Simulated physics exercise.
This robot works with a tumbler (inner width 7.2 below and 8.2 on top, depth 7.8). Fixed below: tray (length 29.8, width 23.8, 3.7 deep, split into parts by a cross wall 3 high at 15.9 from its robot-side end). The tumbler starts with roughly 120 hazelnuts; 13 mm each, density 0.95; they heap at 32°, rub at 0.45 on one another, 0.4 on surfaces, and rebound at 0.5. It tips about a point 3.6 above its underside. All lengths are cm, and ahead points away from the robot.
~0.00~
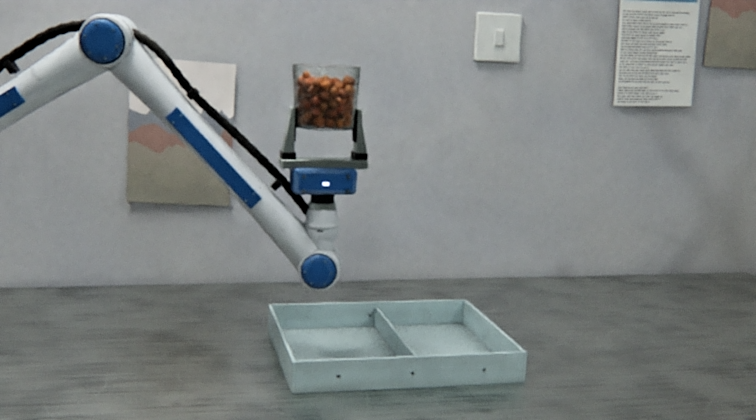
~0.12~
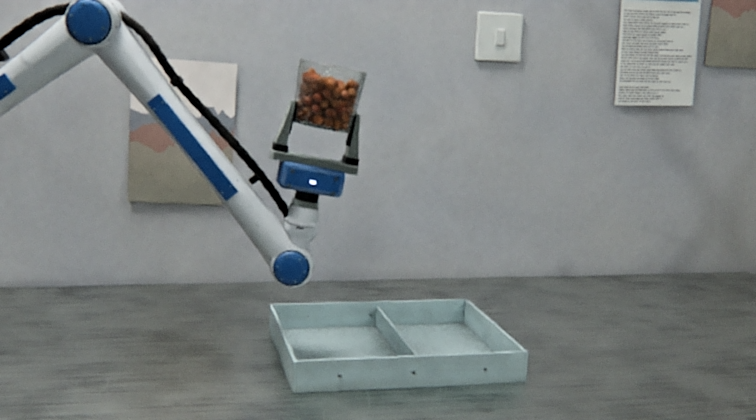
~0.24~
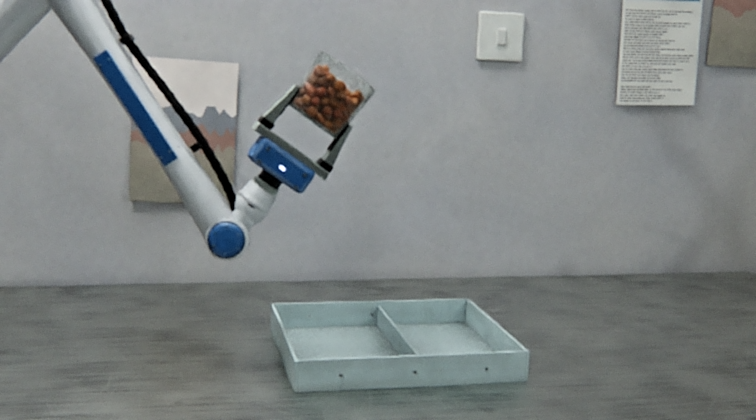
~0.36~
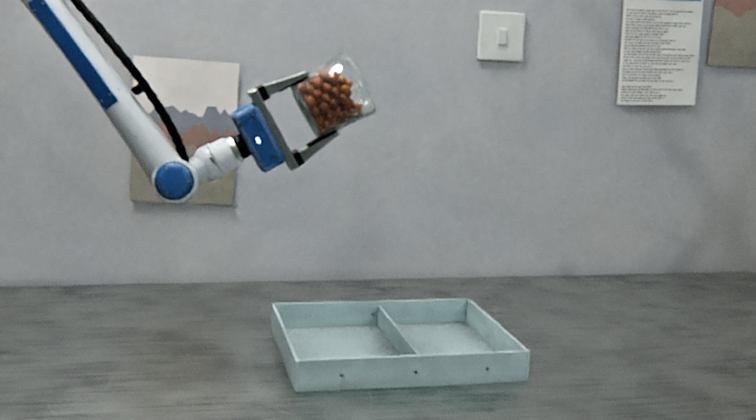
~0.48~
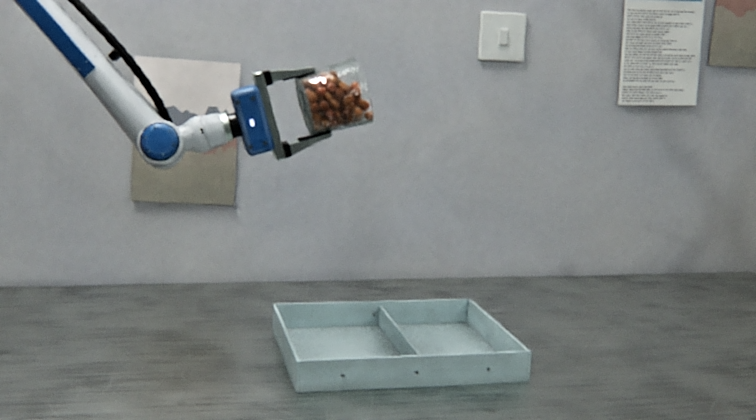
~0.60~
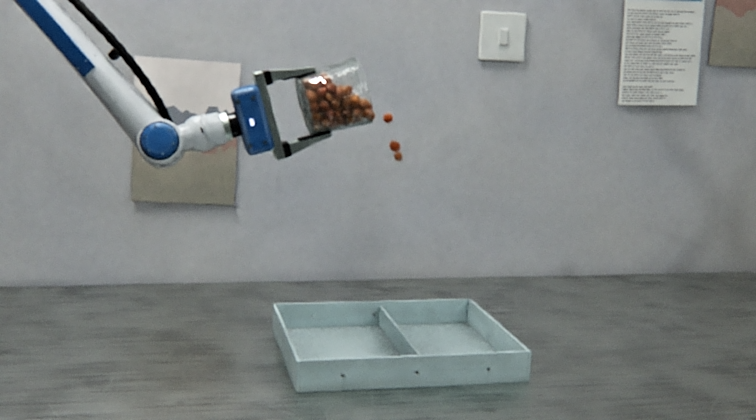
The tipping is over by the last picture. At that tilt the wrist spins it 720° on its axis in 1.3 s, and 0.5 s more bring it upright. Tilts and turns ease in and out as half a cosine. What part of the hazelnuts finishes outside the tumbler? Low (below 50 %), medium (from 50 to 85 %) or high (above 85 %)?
Outside the tumbler the share is low, below 50 %.
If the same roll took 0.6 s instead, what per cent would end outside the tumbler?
Then about 15 per cent.
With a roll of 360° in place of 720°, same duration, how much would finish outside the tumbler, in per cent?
It would be near 30 per cent.
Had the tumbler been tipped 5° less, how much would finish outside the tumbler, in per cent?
In that case some 15 per cent.
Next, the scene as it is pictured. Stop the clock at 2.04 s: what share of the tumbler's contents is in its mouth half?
Some 30 per cent.
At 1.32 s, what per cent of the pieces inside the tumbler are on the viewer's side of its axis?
Roughly 35 per cent.
By 1.32 s, tipped 74°, highest piece 38 above the table; 95 in the tumbler, 7 in the far-side part, 6 in the robot-side part, 9 in flight or on a rim.
By 2.04 s, tipped 61°, highest piece 36 above the table; 75 in the tumbler, 24 in the far-side part, 15 in the robot-side part, 3 in flight or on a rim.
By 2.60 s, upright, highest piece 37 above the table; 74 in the tumbler, 25 in the far-side part, 16 in the robot-side part, 1 on the table or floor, 1 in flight or on a rim.
By 3.30 s, upright, highest piece 37 above the table; 74 in the tumbler, 26 in the far-side part, 16 in the robot-side part, 1 on the table or floor.
Final count, 74 in the tumbler, 26 in the far-side part, 16 in the robot-side part, 1 on the table or floor. That is 37 % outside the tumbler.
